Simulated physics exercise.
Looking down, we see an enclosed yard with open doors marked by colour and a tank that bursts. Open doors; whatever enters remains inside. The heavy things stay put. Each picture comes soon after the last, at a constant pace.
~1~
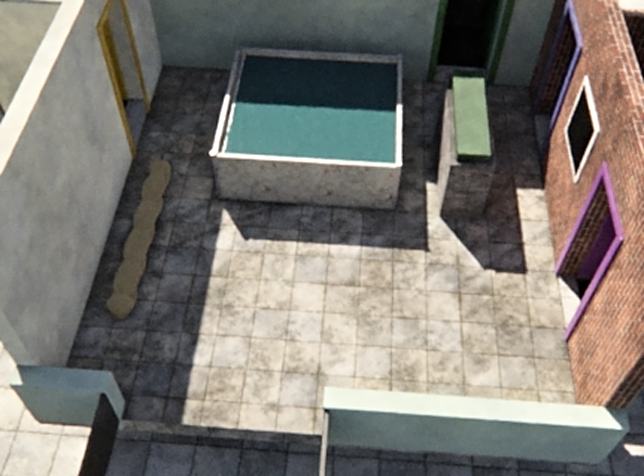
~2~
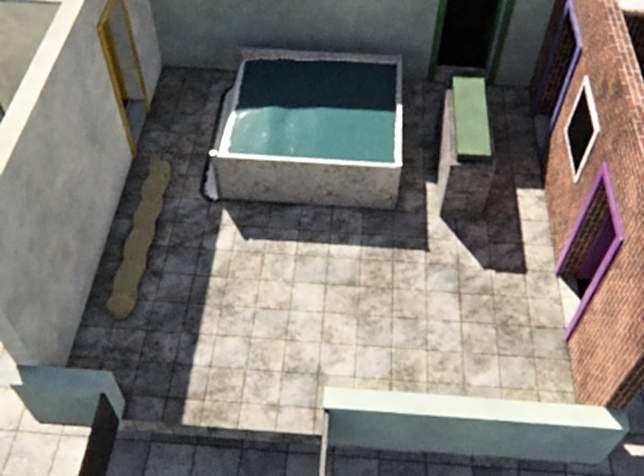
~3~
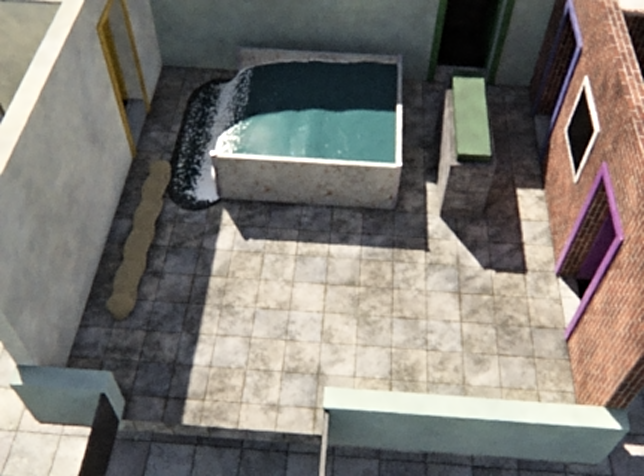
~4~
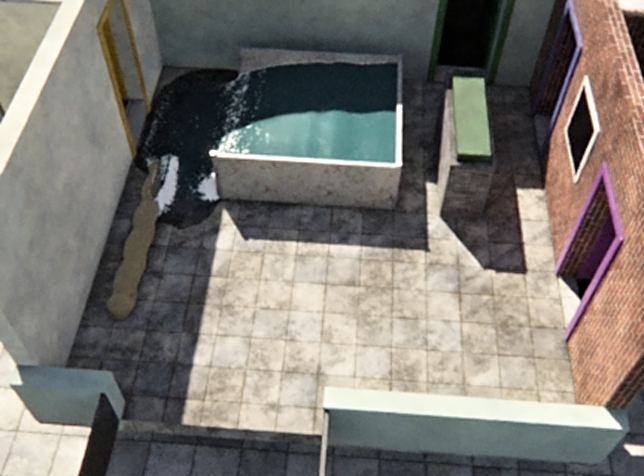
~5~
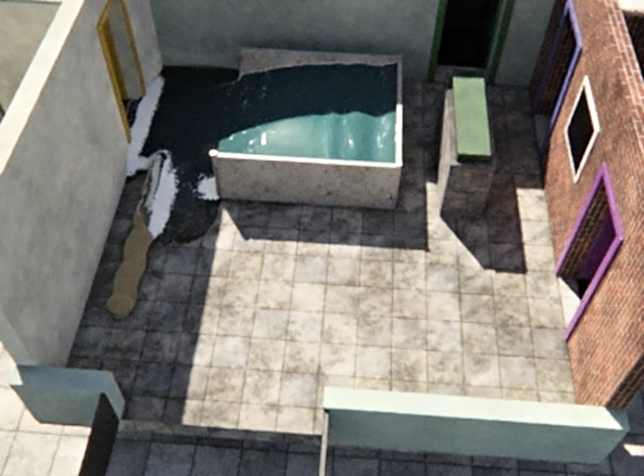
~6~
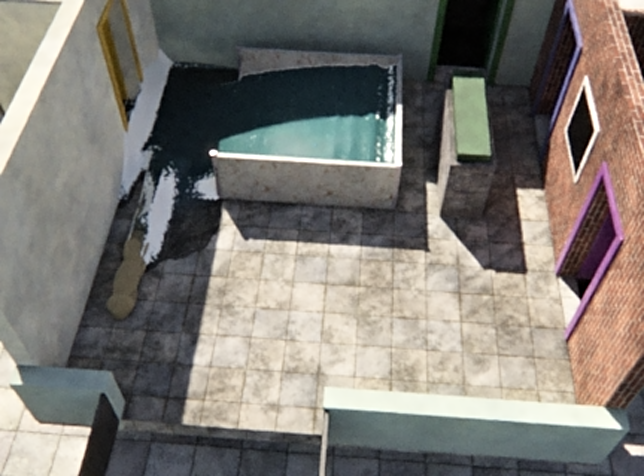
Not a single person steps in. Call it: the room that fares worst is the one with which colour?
It is the yellow one.
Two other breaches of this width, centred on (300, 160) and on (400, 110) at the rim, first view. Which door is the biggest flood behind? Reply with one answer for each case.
Case one gives the purple one and case two gives the green one.
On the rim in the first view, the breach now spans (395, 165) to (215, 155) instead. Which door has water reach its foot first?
The purple-painted one, I think.
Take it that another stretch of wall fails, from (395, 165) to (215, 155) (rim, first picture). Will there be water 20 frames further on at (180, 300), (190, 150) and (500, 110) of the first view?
In the order given: Waterlogged, bare, bare.
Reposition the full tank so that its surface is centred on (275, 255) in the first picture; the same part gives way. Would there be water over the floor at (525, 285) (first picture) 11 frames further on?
That place is left dry.
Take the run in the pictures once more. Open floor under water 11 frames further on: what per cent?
Near 40 in a hundred.
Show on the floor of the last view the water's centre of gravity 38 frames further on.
Near (301, 190) in the last view.
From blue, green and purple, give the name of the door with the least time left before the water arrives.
Answer: The door marked green.
A moment on, water covers 25 % of the floor; yellow door a lot in, blue door not reached, purple door not reached, green door not reached.
Next, water covers 40 % of the floor; yellow door a lot in, blue door not reached, purple door not reached, green door not reached.
Then, water covers 55 % of the floor; yellow door a lot in, blue door a trickle in, purple door not reached, green door wet at the sill, nothing in.
Later, water covers 75 % of the floor; yellow door a lot in, blue door some in, purple door wet at the sill, nothing in, green door wet at the sill, nothing in.
In the end, water covers 90 % of the floor; yellow door a lot in, blue door some in, purple door some in, green door wet at the sill, nothing in; the yellow door has let in the most.
